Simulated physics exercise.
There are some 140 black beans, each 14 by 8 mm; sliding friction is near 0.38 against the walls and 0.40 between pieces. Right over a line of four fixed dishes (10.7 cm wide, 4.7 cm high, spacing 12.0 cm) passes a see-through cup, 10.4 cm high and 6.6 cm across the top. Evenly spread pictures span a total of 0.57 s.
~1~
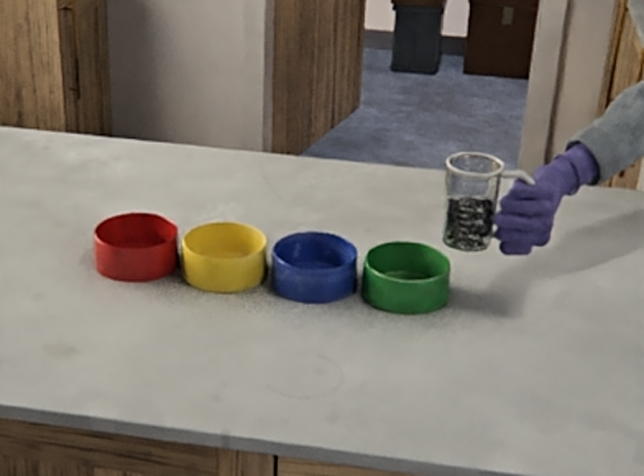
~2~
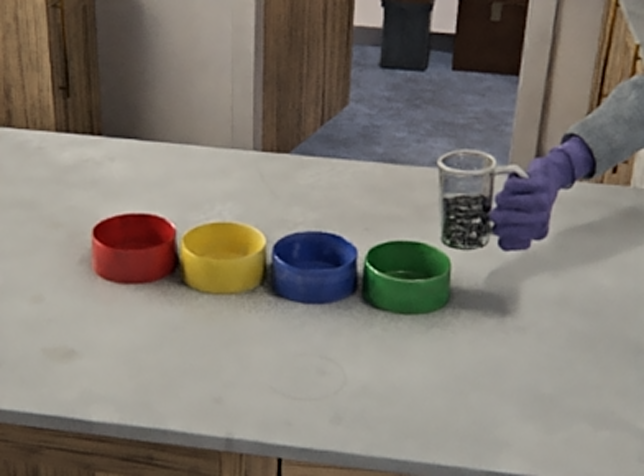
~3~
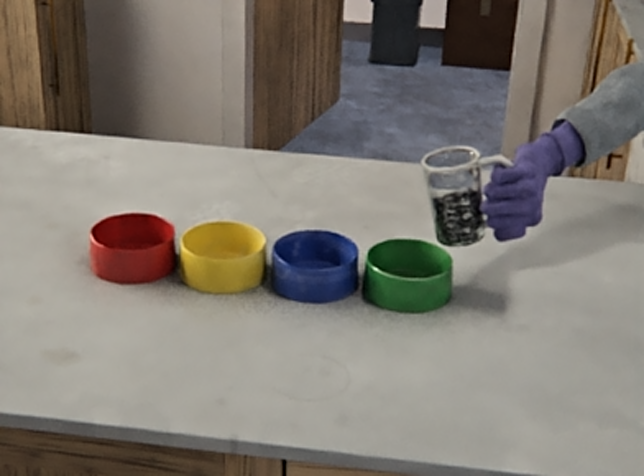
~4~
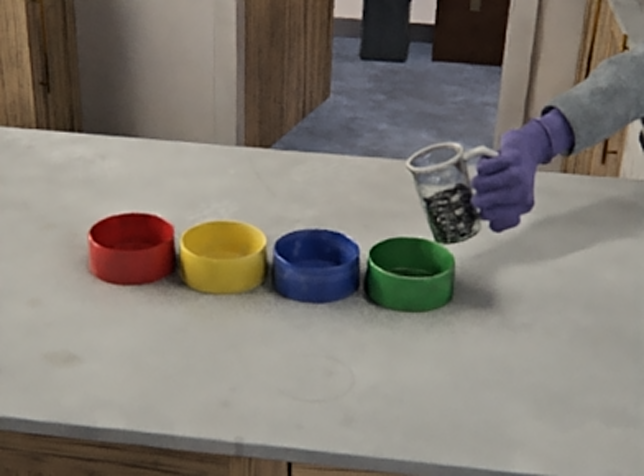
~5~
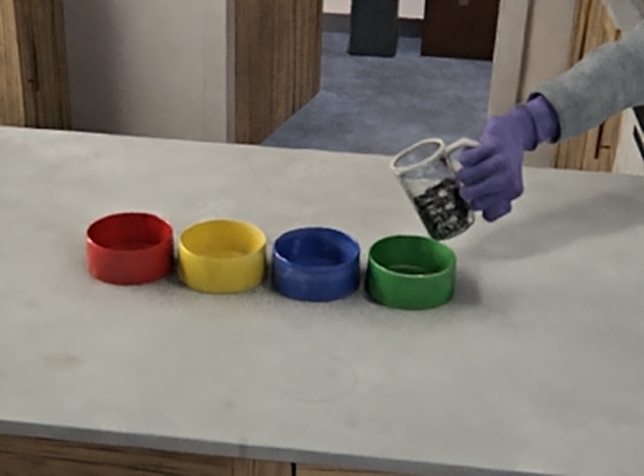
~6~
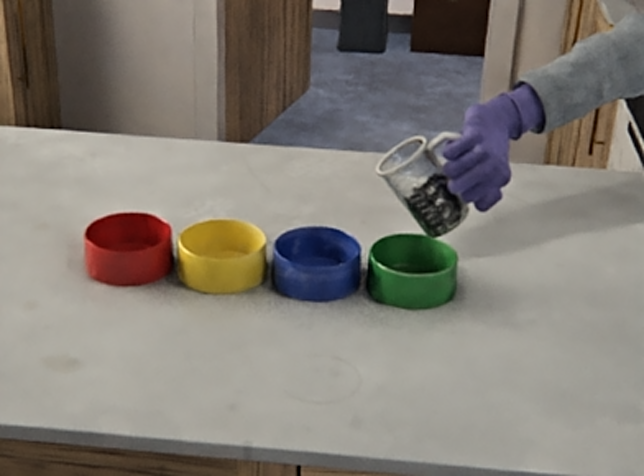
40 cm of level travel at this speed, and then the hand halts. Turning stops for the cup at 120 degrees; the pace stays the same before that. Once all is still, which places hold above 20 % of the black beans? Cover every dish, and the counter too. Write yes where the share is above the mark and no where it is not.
Red: No, blue: No, green: No, yellow: Yes, counter: No.
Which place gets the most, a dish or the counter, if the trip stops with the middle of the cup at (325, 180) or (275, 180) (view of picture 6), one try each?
Top receivers, in order: Counter and yellow.
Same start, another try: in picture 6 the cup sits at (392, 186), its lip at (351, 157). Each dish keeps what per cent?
Kept per dish: Red = 100, blue = 0, green = 0, yellow = 0.
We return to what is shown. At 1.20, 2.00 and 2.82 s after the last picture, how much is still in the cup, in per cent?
Roughly 60, then 0, then 0.
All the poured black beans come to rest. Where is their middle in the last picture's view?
(214, 260) or so.
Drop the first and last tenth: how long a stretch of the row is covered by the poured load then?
The stretch is around 6 cm long.
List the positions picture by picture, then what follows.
Cup at (471, 203), tilt 0 degrees, lip at (448, 161), moved 0.0 cm; middle of the pieces at (467, 221); green dish at (408, 261); blue dish at (315, 251); yellow dish at (225, 241); red dish at (136, 231), in the first frame.
Cup at (466, 201), tilt 4 degrees, lip at (440, 161), moved 0.7 cm; middle of the pieces at (464, 220), in the second frame.
Cup at (456, 198), tilt 12 degrees, lip at (423, 162), moved 2.1 cm; middle of the pieces at (457, 216), in the third frame.
Cup at (446, 195), tilt 21 degrees, lip at (408, 163), moved 3.6 cm; middle of the pieces at (450, 213), in the fourth frame.
Cup at (435, 191), tilt 29 degrees, lip at (392, 165), moved 5.1 cm; middle of the pieces at (442, 209), in the fifth frame.
Cup at (425, 189), tilt 37 degrees, lip at (378, 169), moved 6.5 cm; middle of the pieces at (435, 205); green dish at (414, 254); blue dish at (317, 247); yellow dish at (222, 239); red dish at (128, 232), in the sixth frame.
Then, 1.20 s after the last picture, tilt 120 degrees; cup holds 60 %, yellow 35 %.
Then, 2.00 s after the last picture, tilt 120 degrees; cup holds 0 %, yellow 95 %.
Then, 2.82 s after the last picture, tilt 120 degrees; cup holds 0 %, yellow 95 %.
In the end, red 0 %, blue 0 %, green 0 %, yellow 95 %, counter 5 %.
